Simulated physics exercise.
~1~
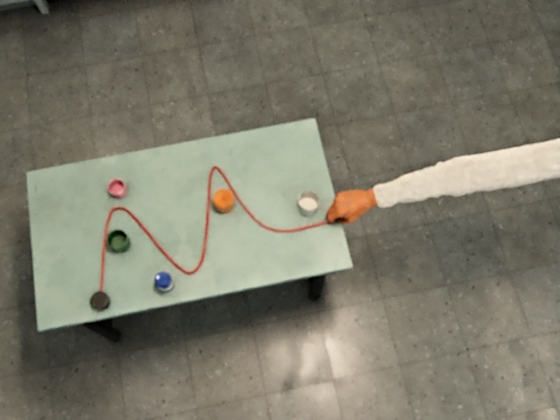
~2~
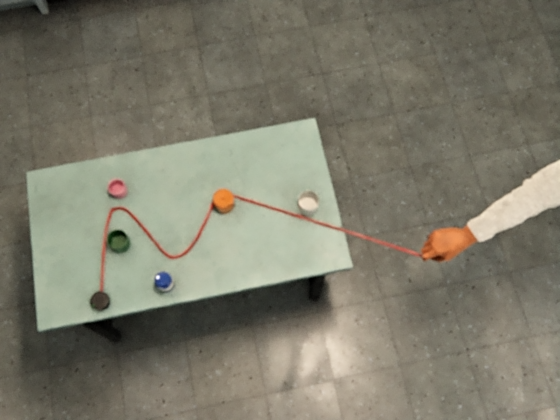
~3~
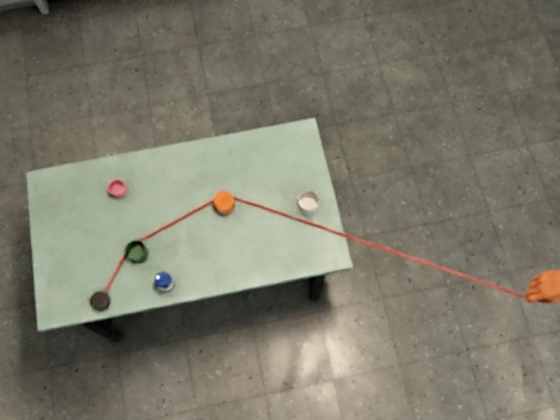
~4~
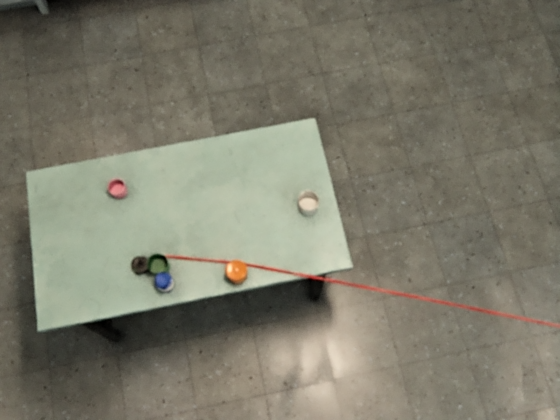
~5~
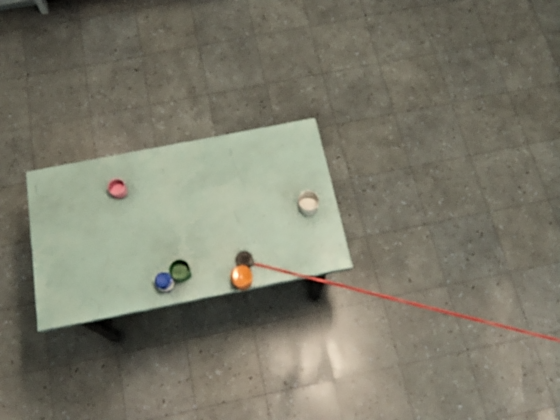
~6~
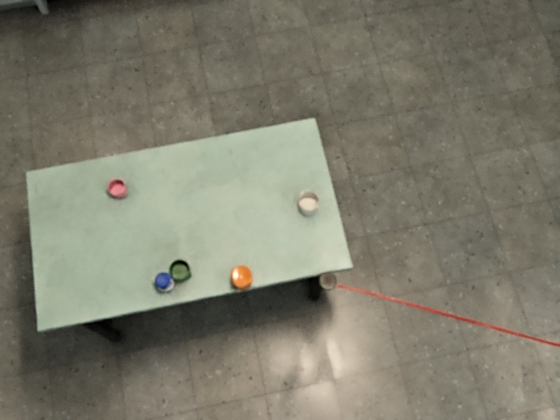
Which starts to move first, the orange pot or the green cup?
The green cup starts to move first, shifting toward the lower right while the orange pot is still in its place.
